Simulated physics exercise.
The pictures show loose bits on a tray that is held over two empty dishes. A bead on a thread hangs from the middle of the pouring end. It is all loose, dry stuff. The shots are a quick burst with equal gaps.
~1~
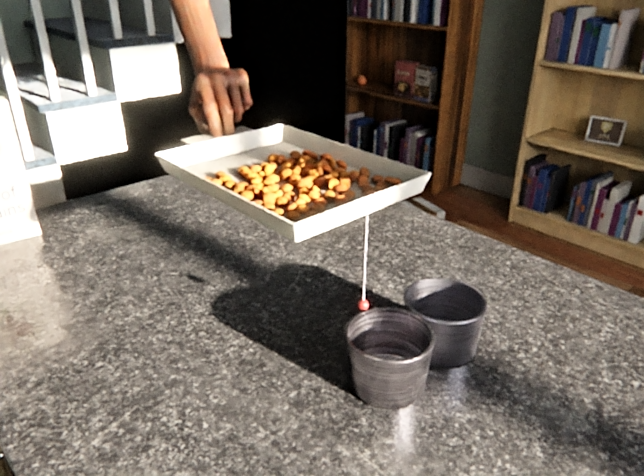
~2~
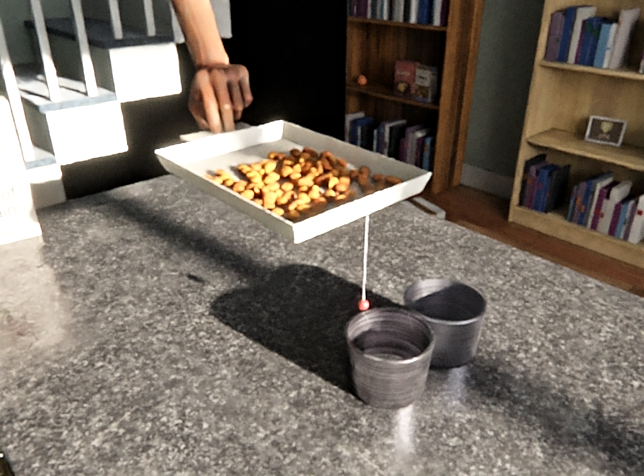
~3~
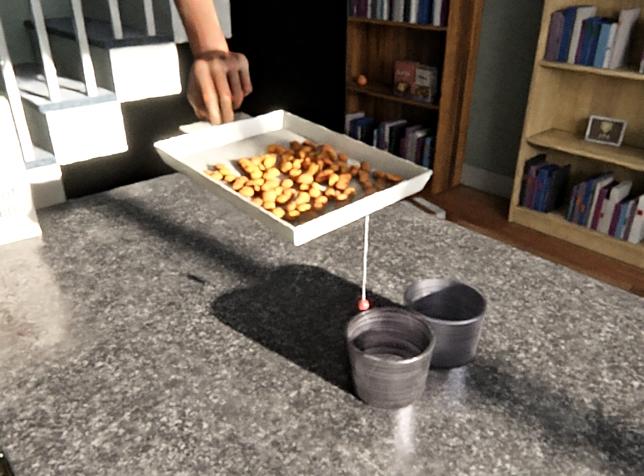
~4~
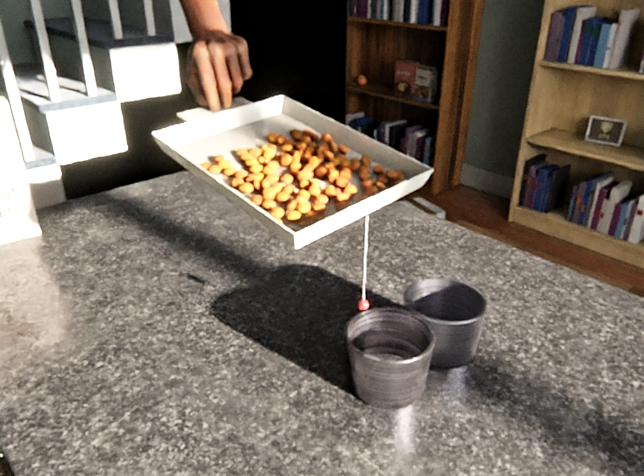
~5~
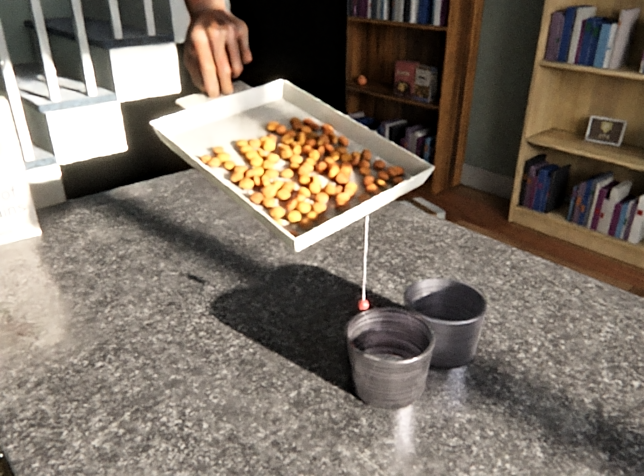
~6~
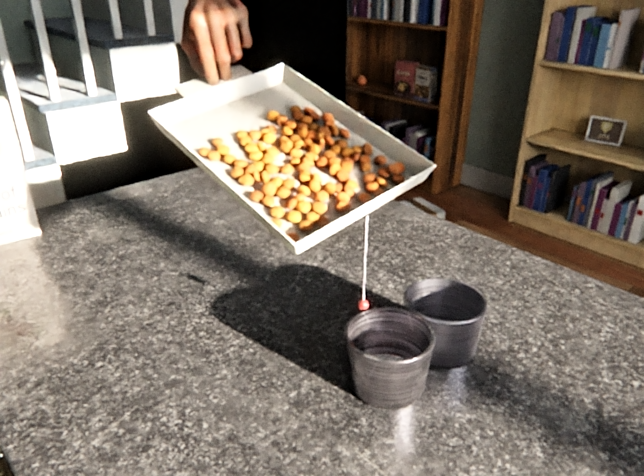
A hand at the upper left grips a white tray of orange-brown bits over a speckled grey countertop, seen from slightly above in a room with white stairs and wooden bookshelves behind. Two dark grey cups stand below the tray's right side, near a red bead hanging on a pale thread. The hand steadily raises the tray's far end, tilting it toward the near corner, while the camera stays still.
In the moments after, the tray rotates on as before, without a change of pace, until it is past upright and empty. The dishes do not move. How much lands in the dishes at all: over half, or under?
In the dishes lies under half of it.
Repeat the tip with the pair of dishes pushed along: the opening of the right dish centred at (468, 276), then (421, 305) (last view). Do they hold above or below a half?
The first try: Not half. The second: Below a half.
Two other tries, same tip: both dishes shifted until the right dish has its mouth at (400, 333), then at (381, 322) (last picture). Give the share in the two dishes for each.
First some 70, then 90 per cent.
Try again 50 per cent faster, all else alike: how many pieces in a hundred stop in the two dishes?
It comes to 10 per cent or so.
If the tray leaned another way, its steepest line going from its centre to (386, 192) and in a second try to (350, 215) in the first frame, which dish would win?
First the right-hand dish, then left.
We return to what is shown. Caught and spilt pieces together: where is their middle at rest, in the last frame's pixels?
At about (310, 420).
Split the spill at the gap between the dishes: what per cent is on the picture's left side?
Near 90 %.
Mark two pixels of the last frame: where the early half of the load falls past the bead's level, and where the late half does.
Around (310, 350) and then (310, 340).
Just after the last frame, tray tipped steeply; every one on the tray.
A moment on, tray tipped right over; roughly a quarter on the tray; about a tenth in the left dish; roughly half outside both; roughly a quarter in the air.
Further on, tray tipped past a quarter turn; about a tenth in the left dish; almost all outside both.
When it is over, tray tipped past a quarter turn; about a tenth in the left dish; not one in the right dish; almost all outside both.
